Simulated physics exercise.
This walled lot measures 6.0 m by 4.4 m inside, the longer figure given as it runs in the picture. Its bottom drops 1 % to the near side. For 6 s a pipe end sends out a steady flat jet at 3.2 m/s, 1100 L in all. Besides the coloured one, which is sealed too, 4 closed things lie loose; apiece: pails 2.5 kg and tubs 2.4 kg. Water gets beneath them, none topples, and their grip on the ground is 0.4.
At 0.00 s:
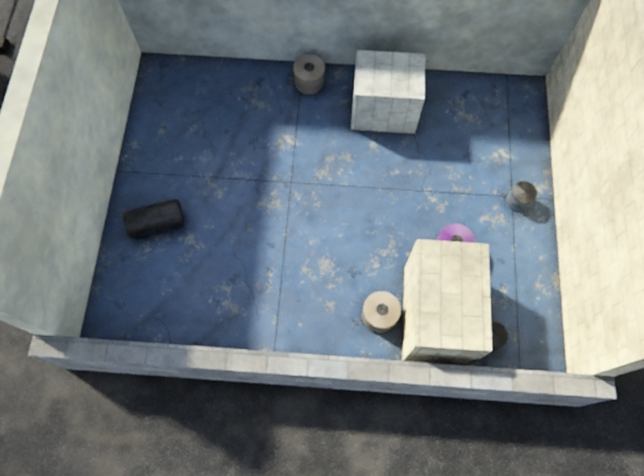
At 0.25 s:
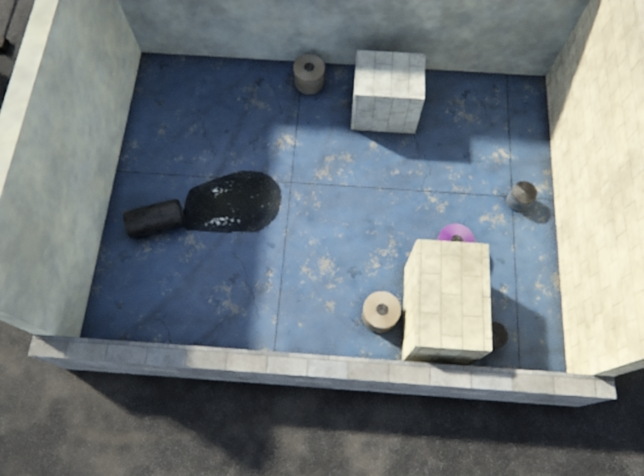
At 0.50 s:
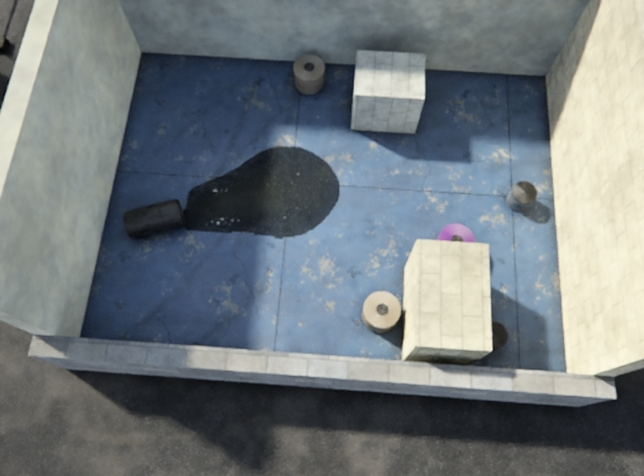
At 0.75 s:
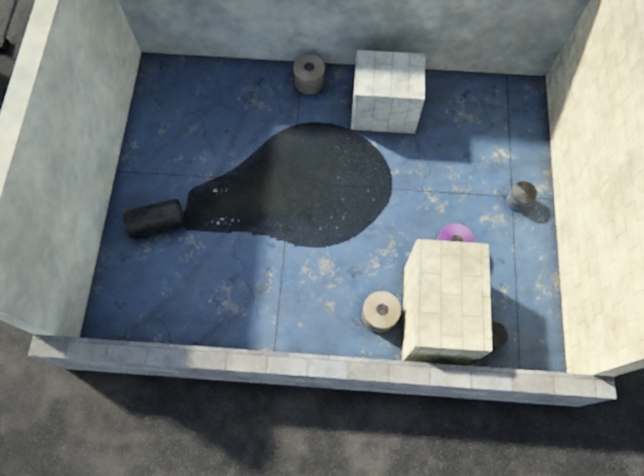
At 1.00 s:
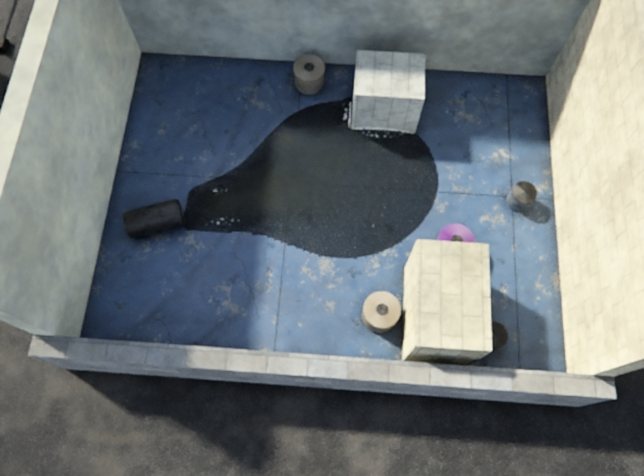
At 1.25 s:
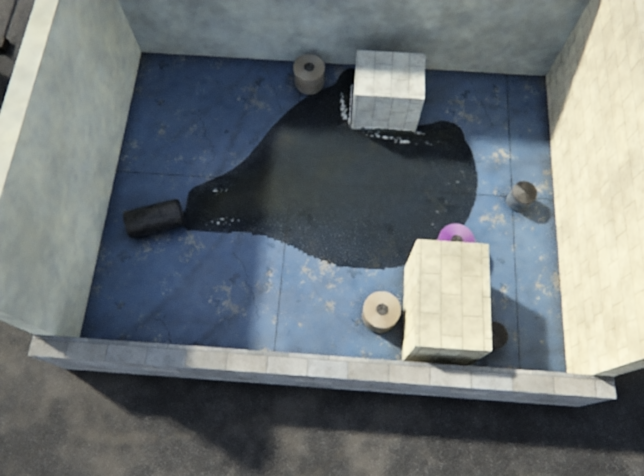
A walled lot with a blue floor held two pale blocks and a few small round containers, and dark liquid spread rightward from a black pipe end, reaching both blocks while the containers stayed put.
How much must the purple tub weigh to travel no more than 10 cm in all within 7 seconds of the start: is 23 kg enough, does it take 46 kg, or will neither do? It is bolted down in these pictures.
For it, the lower weight is enough.
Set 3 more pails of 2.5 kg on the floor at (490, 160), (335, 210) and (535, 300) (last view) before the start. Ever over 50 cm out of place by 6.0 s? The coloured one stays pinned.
In that order: Over, over, past it.
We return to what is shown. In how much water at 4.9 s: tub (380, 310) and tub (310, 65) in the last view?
About 2 and 1 cm.
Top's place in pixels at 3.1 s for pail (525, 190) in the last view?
Around (540, 212).
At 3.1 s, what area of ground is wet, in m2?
Roughly 13 m2.
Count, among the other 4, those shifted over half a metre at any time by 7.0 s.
3 of them.
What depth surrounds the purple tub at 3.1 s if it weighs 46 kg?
Roughly 6 cm.
After 1.8 s the purple tub would be 0 cm from its start with 23 kg and 0 cm from its start with 46 kg; 5 cm of water round it then.
After 3.1 s the purple tub would be 0 cm from its start with 23 kg and 0 cm from its start with 46 kg; 6 cm of water round it then.
After 4.9 s the purple tub would be 0 cm from its start with 23 kg and 0 cm from its start with 46 kg; 7 cm of water round it then.
After 7.0 s the purple tub would be 0 cm from its start with 23 kg and 0 cm from its start with 46 kg; 8 cm of water round it then.
